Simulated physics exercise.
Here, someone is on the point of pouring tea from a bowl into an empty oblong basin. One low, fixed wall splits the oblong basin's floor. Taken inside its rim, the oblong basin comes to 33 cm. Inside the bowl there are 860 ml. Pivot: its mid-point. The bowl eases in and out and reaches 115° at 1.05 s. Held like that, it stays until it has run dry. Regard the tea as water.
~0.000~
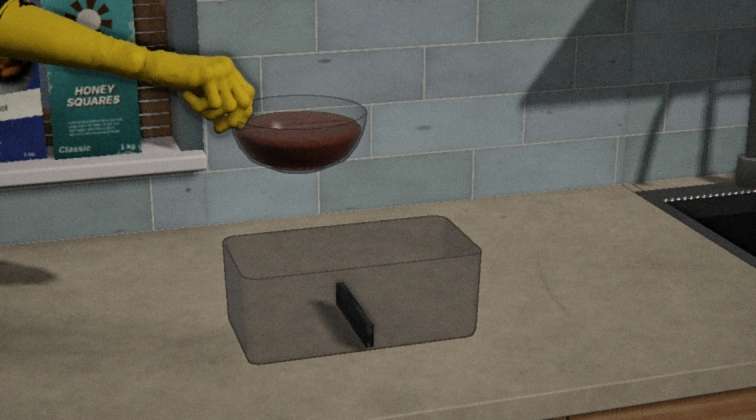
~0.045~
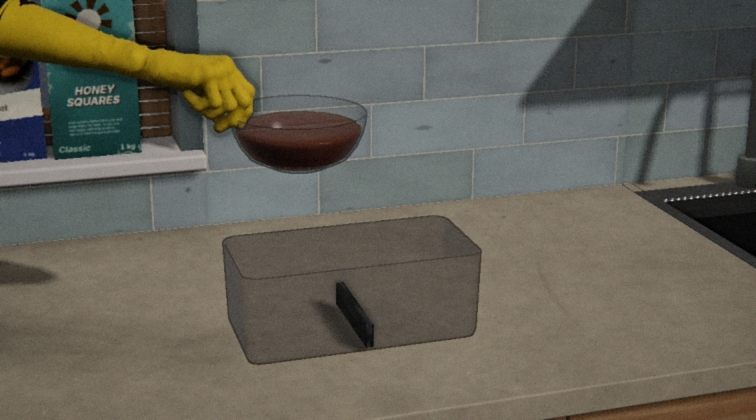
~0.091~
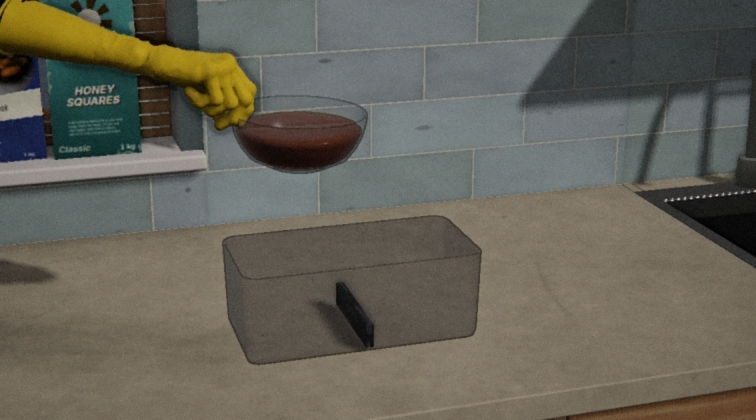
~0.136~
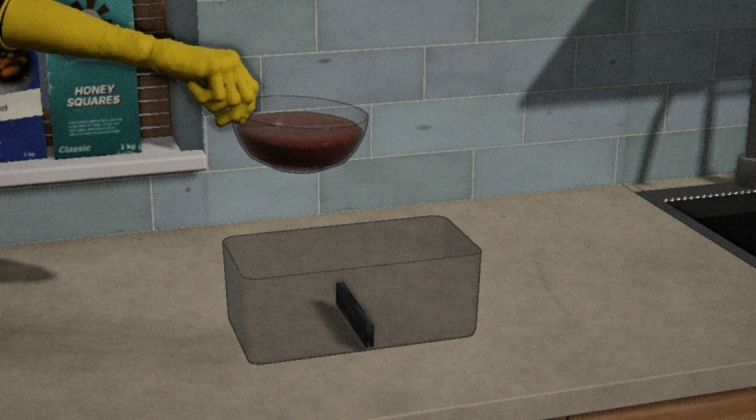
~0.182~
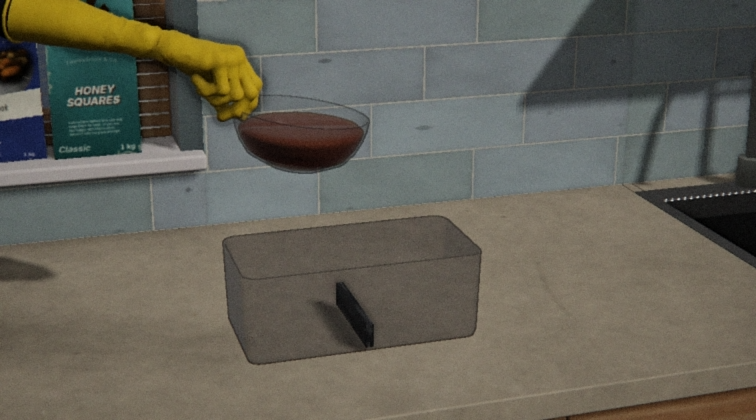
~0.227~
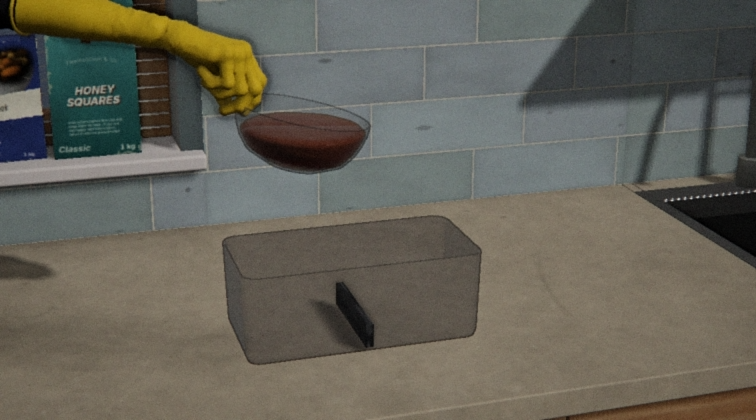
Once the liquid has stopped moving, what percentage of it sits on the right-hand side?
About 80 per cent.
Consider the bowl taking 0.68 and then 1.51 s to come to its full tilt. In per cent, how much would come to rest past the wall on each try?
The first try gives 65 percent and the second 90 percent.
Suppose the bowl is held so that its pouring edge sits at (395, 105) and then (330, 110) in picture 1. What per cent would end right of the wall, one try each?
70 then 65 %.
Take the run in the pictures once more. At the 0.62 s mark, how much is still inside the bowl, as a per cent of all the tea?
Remaining: Near 32 % of the total.
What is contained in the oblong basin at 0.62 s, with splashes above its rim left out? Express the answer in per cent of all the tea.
Roughly 22 percent of it.
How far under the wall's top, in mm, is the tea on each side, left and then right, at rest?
Roughly 30 mm on the left side and roughly 6 mm on the right.
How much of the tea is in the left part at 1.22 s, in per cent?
I'd put it at close to 18 %.
By 0.62 s the tilt is 74° and 32 per cent is still to pour, 0 is left of the wall and 23 right of it.
By 0.92 s the tilt is 110° and 0 per cent is still to pour, 14 is left of the wall and 81 right of it.
By 1.22 s the tilt is 115° and 0 per cent is still to pour, 18 is left of the wall and 81 right of it.
By 1.55 s the tilt is 115° and 0 per cent is still to pour, 18 is left of the wall and 81 right of it.
At rest 18 per cent lies left of the wall, 80 right of it and 1 outside.
